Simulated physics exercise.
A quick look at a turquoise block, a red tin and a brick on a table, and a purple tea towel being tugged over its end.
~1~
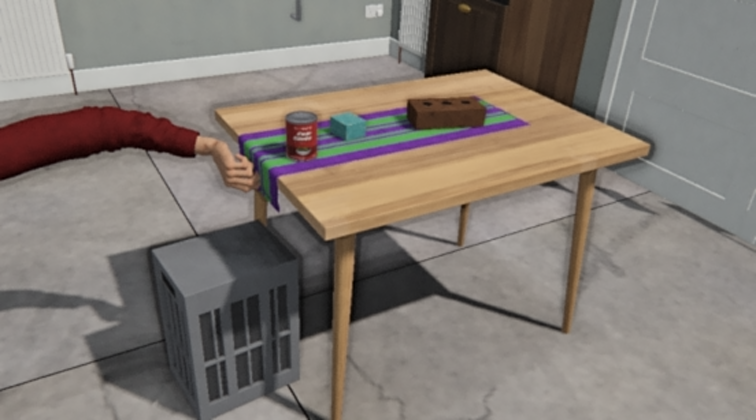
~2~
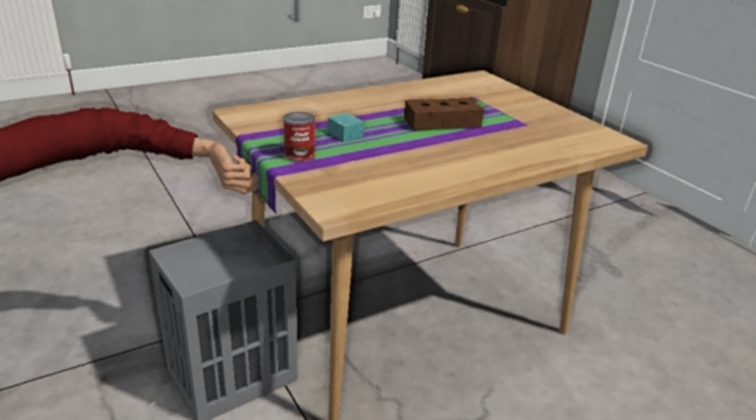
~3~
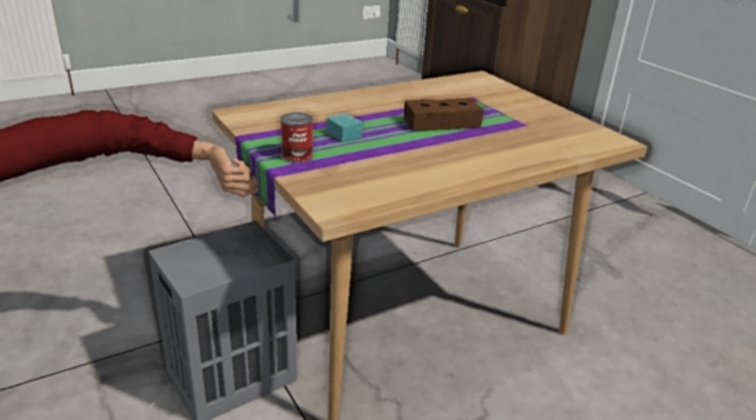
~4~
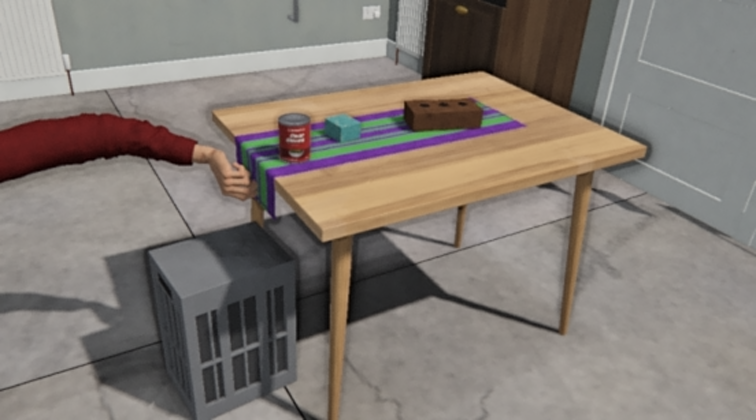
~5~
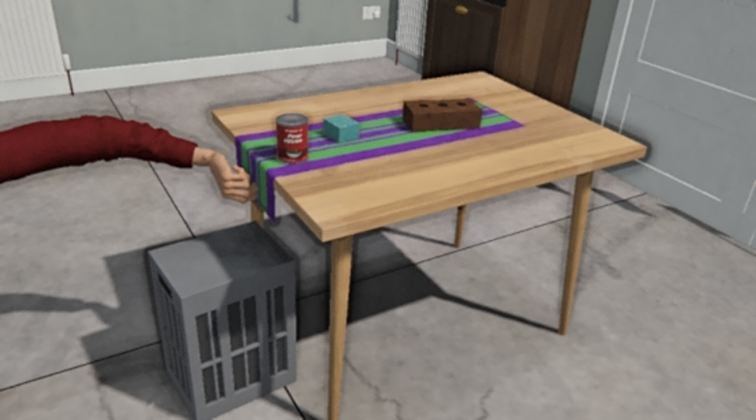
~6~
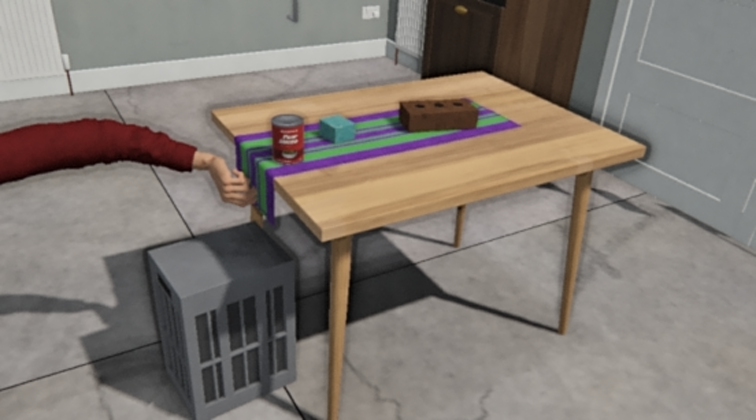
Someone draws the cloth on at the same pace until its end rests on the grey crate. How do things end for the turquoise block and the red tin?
They end like this: The turquoise block is still on top, the red tin has gone over.
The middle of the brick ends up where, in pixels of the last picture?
Once everything settles, look around (391, 123).
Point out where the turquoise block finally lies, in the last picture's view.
You'll find its middle at pixel (285, 138).
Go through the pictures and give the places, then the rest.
The first frame shows tea towel end (279, 213); turquoise block (348, 118); red tin (301, 117); brick (447, 103); top of the crate (213, 271).
The second frame shows tea towel end (277, 214), far hem (529, 126); red tin (299, 117); red tin stands on the cloth.
The third frame shows tea towel end (276, 217); turquoise block (344, 120).
The fourth frame shows tea towel end (276, 220), far hem (527, 126); red tin (294, 119).
The fifth frame shows tea towel end (276, 223); turquoise block (341, 120).
The sixth frame shows tea towel end (275, 227), far hem (523, 127); turquoise block (337, 121); red tin (287, 120); top of the crate (209, 272).
Then, 0.50 s past the final frame, hem going down; block carried along near (304, 135); tin over the edge.
Then, 0.88 s past the final frame, hem on the crate; block carried along near (285, 138); tin over the edge.
When it is over, hem on the crate; block carried along near (285, 138); tin over the edge. The turquoise block keeps clear of the edge and the red tin falls off.
